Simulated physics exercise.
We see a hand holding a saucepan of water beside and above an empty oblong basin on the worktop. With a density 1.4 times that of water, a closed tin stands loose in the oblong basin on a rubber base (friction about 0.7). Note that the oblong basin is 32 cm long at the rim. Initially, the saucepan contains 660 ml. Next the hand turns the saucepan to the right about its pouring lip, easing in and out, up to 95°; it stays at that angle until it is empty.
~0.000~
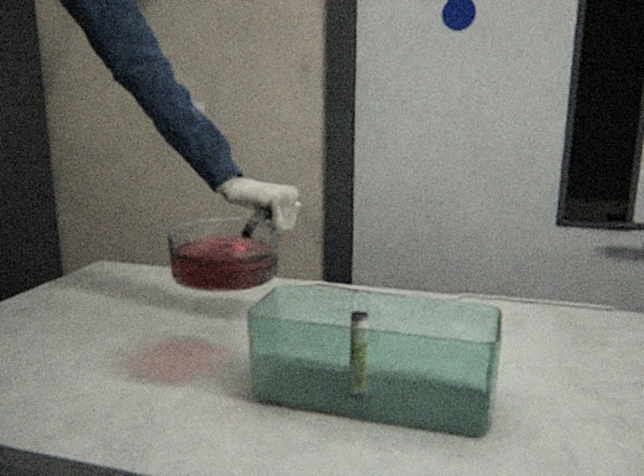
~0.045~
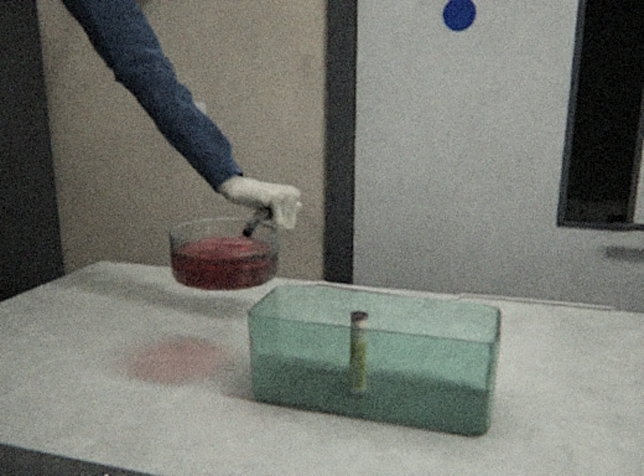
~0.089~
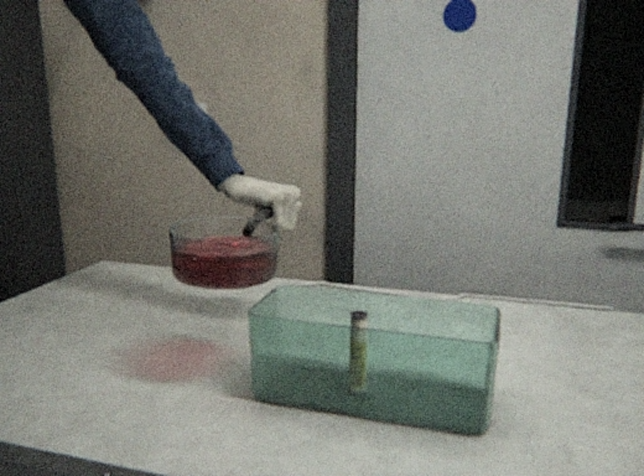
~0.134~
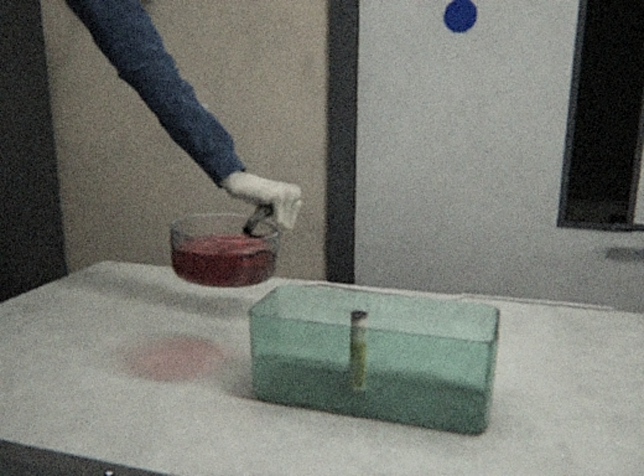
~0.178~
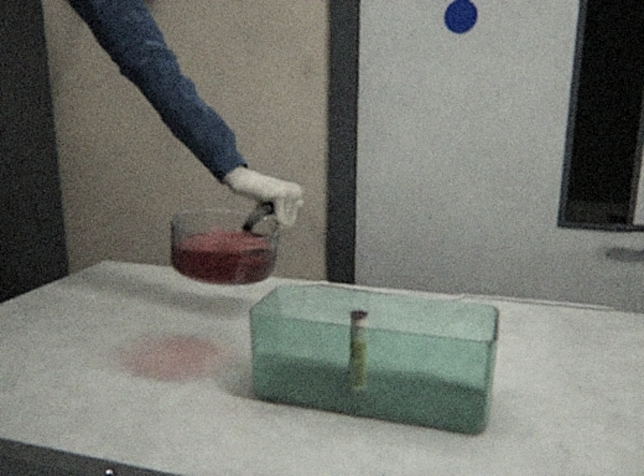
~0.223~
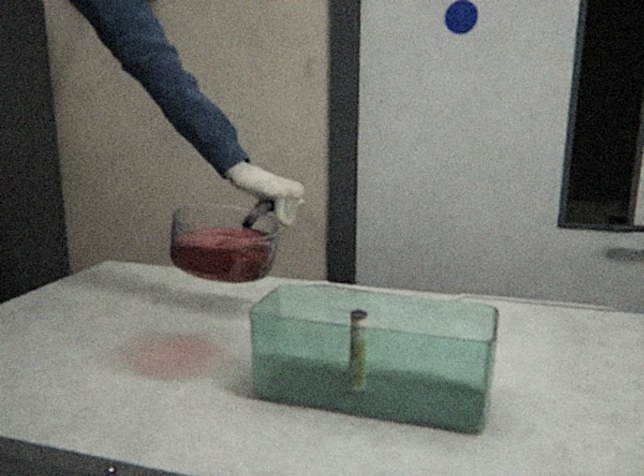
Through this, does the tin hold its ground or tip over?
The tin tips over.
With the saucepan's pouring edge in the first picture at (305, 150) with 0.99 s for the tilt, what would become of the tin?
Result: Tin upright.
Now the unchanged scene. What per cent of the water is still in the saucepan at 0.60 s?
I'd put it near 70 percent.
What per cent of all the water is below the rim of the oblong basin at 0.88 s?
My estimate is about 66 percent.
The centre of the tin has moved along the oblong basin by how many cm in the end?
The middle of the tin ends some 7.5 cm along the basin.
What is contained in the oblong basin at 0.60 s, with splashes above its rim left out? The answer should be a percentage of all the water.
The basin holds roughly 2 in a hundred parts at that moment.
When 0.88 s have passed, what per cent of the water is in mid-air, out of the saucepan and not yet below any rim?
Roughly 18 %.
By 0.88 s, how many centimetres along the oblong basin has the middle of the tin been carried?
The tin is about 1 cm from where it started.
By 0.60 s the tilt is 63° and 70 per cent is still to pour; the tin stands where it began.
By 0.88 s the tilt is 92° and 16 per cent is still to pour; the tin leans 6°.
By 1.17 s the tilt is 95° and 2 per cent is still to pour; the tin lies on its side.
By 1.49 s the tilt is 95° and 1 per cent is still to pour; the tin lies on its side.
At rest the tin lies on its side.
